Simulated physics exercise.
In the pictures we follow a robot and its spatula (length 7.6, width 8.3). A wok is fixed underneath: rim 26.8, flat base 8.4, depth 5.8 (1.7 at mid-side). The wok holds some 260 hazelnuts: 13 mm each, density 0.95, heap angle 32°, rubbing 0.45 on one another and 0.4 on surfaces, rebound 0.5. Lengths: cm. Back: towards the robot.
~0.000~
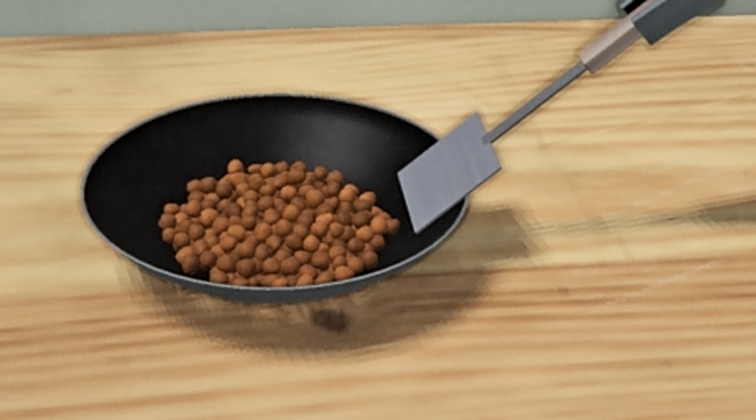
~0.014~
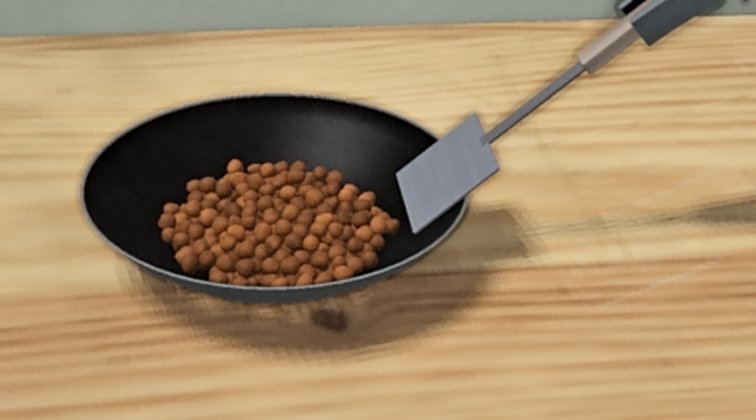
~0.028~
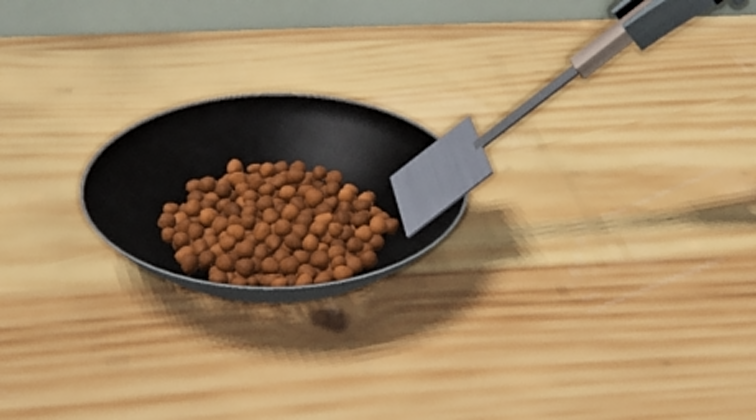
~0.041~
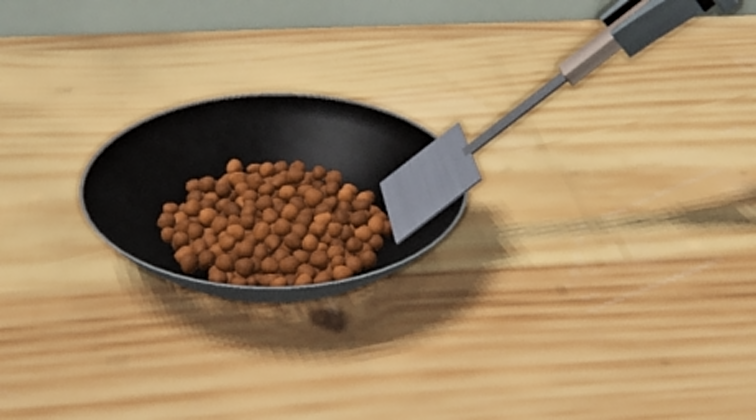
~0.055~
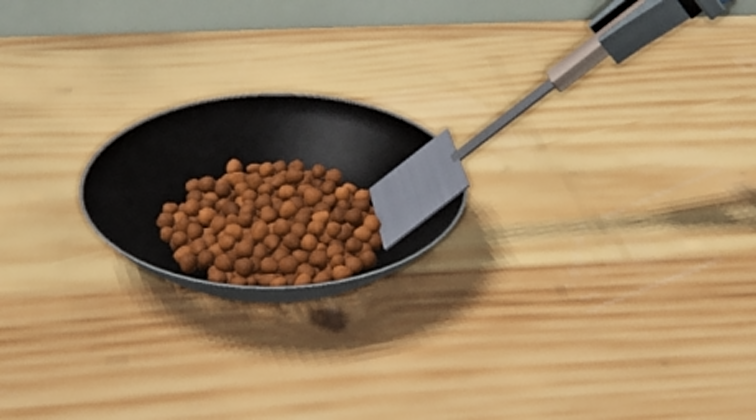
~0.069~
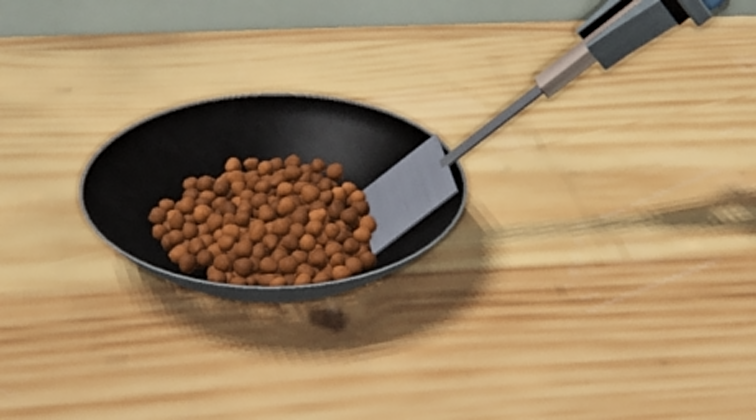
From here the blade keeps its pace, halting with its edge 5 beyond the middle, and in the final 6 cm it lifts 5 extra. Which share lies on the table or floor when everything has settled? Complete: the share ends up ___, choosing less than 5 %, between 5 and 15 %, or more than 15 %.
The share ends up less than 5 %.
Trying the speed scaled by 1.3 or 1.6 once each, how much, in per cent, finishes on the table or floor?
Near 5 and near 15 percent respectively.
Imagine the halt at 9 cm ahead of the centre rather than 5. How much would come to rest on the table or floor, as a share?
That would be something like 20 in a hundred.
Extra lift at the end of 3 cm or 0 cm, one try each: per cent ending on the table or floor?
I'd put it near 0 in a hundred, then near 5 in a hundred.
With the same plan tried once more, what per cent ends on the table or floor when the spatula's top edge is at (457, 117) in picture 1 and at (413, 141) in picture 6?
My guess would be close to 0 per cent.
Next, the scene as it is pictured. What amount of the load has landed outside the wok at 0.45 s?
Some 0 per cent of the load.
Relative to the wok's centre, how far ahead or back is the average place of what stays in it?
About 4.0 centimetres ahead.
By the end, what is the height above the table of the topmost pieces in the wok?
Near 6.0 centimetres high.
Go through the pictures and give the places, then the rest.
The first frame shows the spatula top edge at (489, 139), sloping 41°; upper third of the load around (283, 219), from x 165 to 390, top at y 170; 260 in the wok.
The second frame shows the spatula top edge at (487, 140), sloping 41°; upper third of the load around (282, 219), from x 165 to 390, top at y 170.
The third frame shows the spatula top edge at (481, 143), sloping 41°; upper third of the load around (282, 218), from x 165 to 390, top at y 170.
The fourth frame shows the spatula top edge at (470, 150), sloping 41°; upper third of the load around (280, 218), from x 165 to 385, top at y 170.
The fifth frame shows the spatula top edge at (458, 156), sloping 41°; upper third of the load around (282, 219), from x 165 to 375, top at y 170.
The sixth frame shows the spatula top edge at (447, 162), sloping 41°; upper third of the load around (274, 214), from x 155 to 370, top at y 165; 260 in the wok.
After 0.14 s, sloping 41°, highest piece 5 above the table; 260 in the wok.
After 0.22 s, sloping 41°, highest piece 6 above the table; 260 in the wok.
After 0.45 s, sloping 41°, highest piece 7 above the table; 260 in the wok.
After 1.50 s, sloping 41°, highest piece 6 above the table; 260 in the wok.
In the end, 260 in the wok. That is 0 % on the table or floor.
